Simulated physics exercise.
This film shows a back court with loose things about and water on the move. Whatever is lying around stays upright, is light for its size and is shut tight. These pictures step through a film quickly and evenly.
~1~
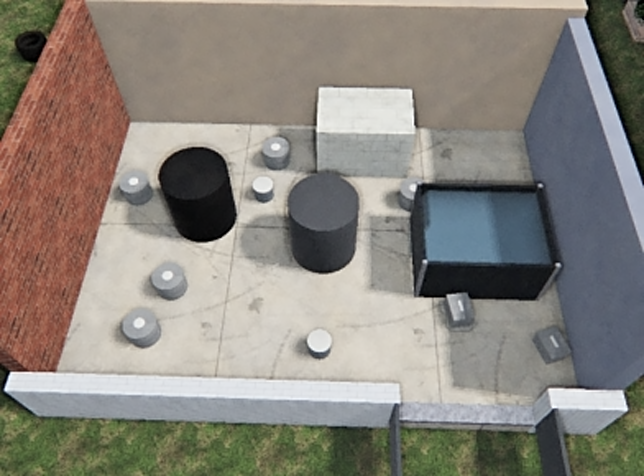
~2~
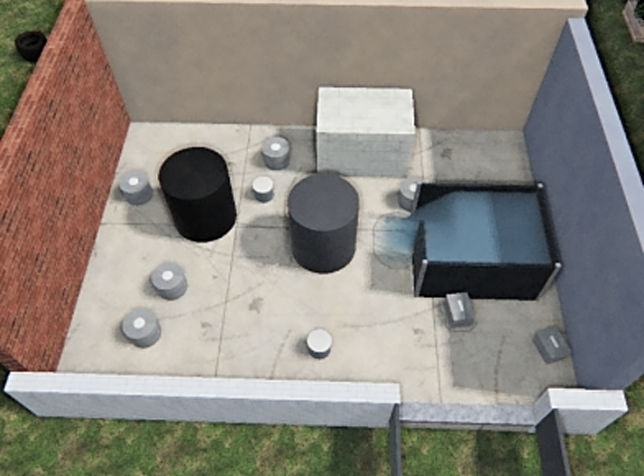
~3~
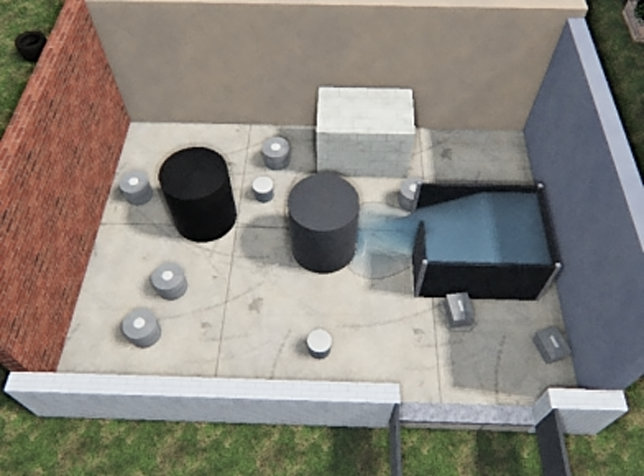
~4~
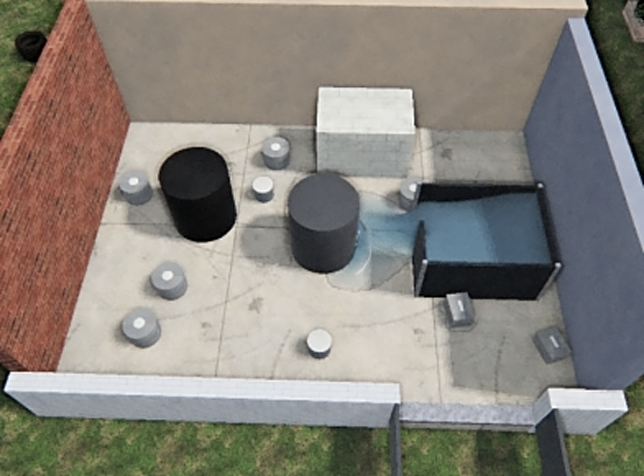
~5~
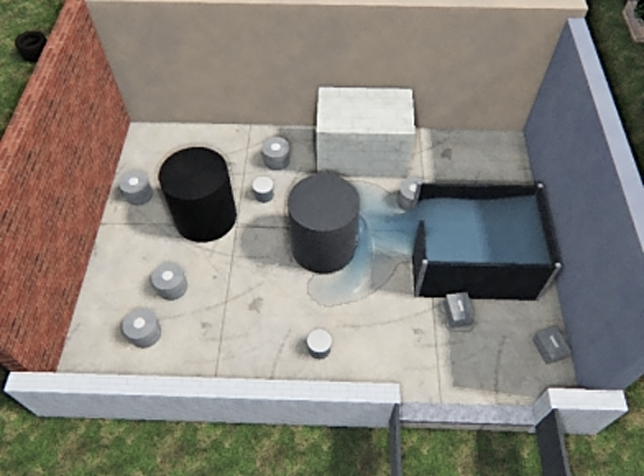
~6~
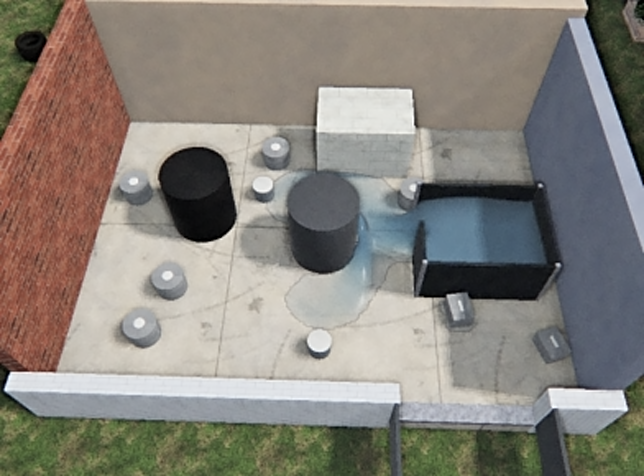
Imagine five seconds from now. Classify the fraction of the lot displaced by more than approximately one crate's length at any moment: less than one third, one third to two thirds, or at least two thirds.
The fraction is one third to two thirds.
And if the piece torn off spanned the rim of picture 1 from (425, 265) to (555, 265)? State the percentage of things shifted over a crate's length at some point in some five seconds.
I'd put it at about 20 percent.
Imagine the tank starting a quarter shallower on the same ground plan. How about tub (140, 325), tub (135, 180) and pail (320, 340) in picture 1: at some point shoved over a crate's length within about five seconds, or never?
Result by item: Didn't cover it; covered it; covered it.
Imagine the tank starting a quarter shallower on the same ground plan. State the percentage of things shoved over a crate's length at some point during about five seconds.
My estimate is around 50 percent.
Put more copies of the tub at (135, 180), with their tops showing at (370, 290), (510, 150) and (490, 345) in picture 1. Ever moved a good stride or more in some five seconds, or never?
Twin one: Slides well clear; twin two: Barely shifts; twin three: Barely shifts.
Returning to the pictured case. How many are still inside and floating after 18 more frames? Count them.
The figure is 1.
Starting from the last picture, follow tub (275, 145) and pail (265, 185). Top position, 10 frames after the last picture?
The first should be near (199, 118), the second near (173, 156).
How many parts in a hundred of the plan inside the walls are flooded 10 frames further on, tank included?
Close to 55 %.
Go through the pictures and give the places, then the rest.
A pail at (263, 184), on the bottom; a tub at (134, 181) rests on the ground; 0 of 10 have shifted, in the first picture.
A pail at (263, 184), on the bottom; a tub at (134, 181) rests on the ground; 0 of 10 have shifted, in the second picture.
A pail at (263, 184) rests on the ground; a tub at (134, 181) rests on the ground; 0 of 10 have shifted, in the third picture.
A pail at (263, 184), on the bottom; a tub at (134, 181) rests on the ground; 0 of 10 have shifted, in the fourth picture.
A pail at (263, 184) rests on the ground; a tub at (134, 181) rests on the ground; 0 of 10 have shifted, in the fifth picture.
A pail at (263, 184) rests on the ground; a tub at (134, 181) rests on the ground; 0 of 10 have shifted, in the sixth picture.
A moment on, 0 of 10 are well off their spots; 0 afloat.
Next, 4 of 10 are well off their spots; 1 afloat.
Later, 5 of 10 are well off their spots; 1 afloat.
In the end, 6 of 10 are well off their spots, and 6 have been at some point; 4 afloat.
